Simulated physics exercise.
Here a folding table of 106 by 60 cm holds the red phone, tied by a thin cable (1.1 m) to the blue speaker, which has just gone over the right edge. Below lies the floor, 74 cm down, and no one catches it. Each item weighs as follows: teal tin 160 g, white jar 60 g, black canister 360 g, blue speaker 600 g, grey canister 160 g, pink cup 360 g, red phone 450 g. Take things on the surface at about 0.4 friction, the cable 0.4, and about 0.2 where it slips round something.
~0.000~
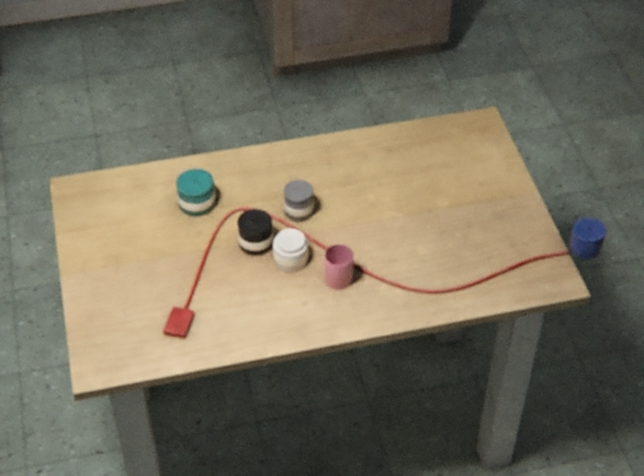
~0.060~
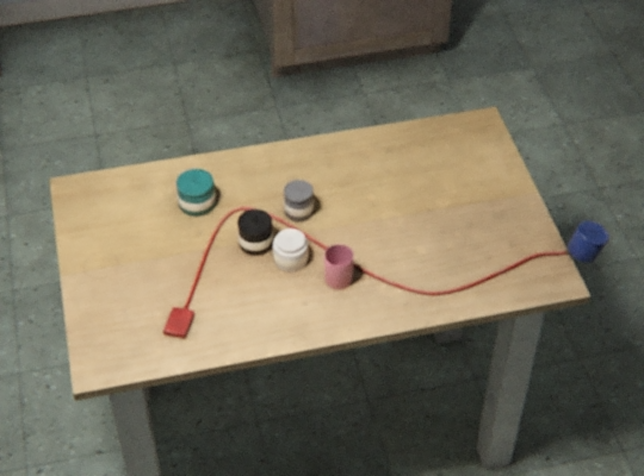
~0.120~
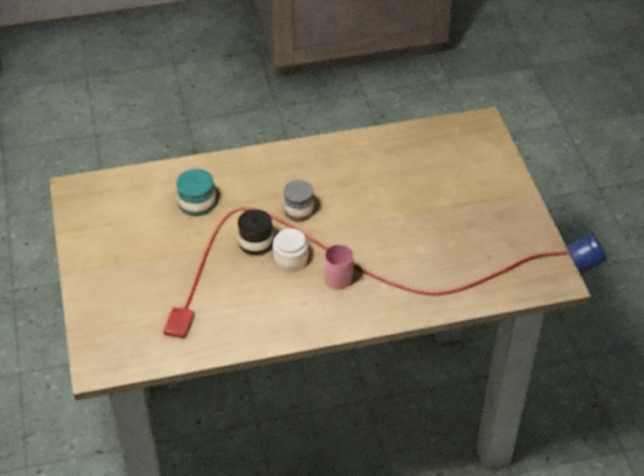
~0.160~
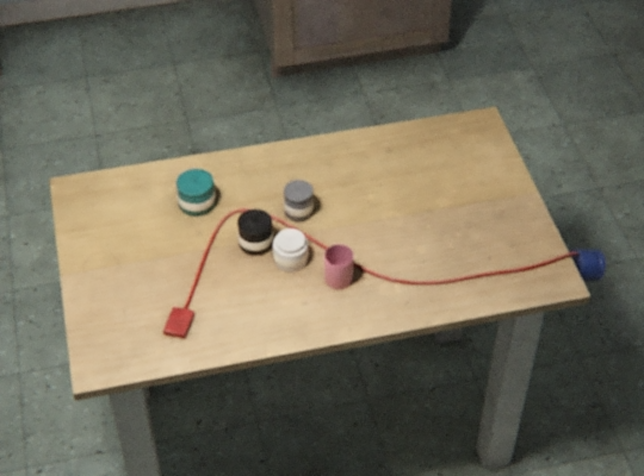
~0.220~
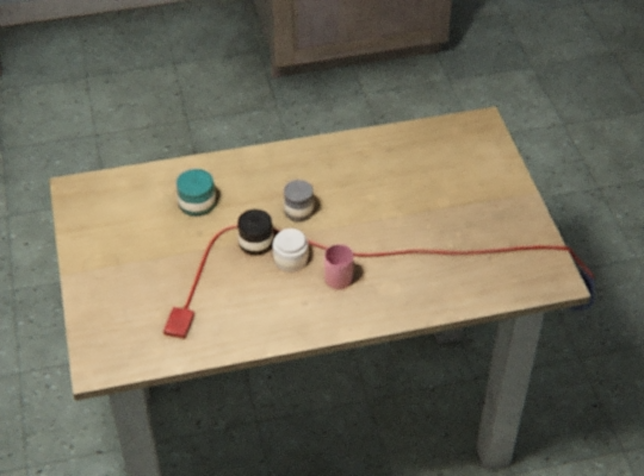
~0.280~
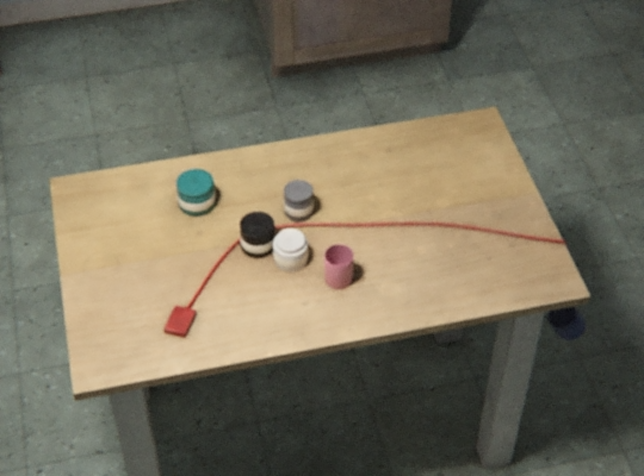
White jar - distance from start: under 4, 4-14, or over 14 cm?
4-14 cm.
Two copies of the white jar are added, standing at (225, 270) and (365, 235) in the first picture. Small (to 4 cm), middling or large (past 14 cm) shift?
Result, in order: Medium / medium.
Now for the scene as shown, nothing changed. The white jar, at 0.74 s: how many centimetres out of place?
At that moment the white jar has gone 6 cm from the start.
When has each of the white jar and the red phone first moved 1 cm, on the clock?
White jar 0.32 s; red phone 0.32 s, roughly.
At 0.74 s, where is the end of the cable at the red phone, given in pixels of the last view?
You'll find it near pixel (230, 287).
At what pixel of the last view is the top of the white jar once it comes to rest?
It stops around pixel (318, 255).
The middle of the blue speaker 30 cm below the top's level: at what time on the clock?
Near 0.48 seconds.
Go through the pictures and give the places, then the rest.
The first frame shows white jar (290, 239); cable runs through (526, 262) (430, 292) (200, 270).
The second frame shows blue speaker (590, 232); cable runs through (523, 261) (200, 270).
The third frame shows blue speaker (587, 253); cable runs through (523, 261) (200, 270).
The fourth frame shows blue speaker (585, 265); cable runs through (539, 265) (200, 270).
The fifth frame shows blue speaker (579, 291); cable runs through (573, 254) (368, 255) (200, 270).
The sixth frame shows white jar (290, 239); cable runs through (502, 232) (397, 224) (212, 271).
By 0.5 s, the cable's tail end at (214, 290); white jar 6 cm off its start, blue speaker over the edge, black canister 11 cm off its start.
By 0.7 s, the cable's tail end at (230, 287); white jar 6 cm off its start, blue speaker over the edge, black canister 11 cm off its start.
By 1.0 s, the cable's tail end at (232, 286); white jar 6 cm off its start at (313, 255), blue speaker over the edge, black canister 11 cm off its start at (279, 257).
By 1.2 s, the cable's tail end at (255, 273); white jar 6 cm off its start, red phone 17 cm off its start, black canister 12 cm off its start.
By 2.4 s, the cable's tail end at (267, 269); white jar 7 cm off its start at (318, 255), red phone 19 cm off its start at (250, 269), blue speaker over the edge, black canister 12 cm off its start at (284, 259).
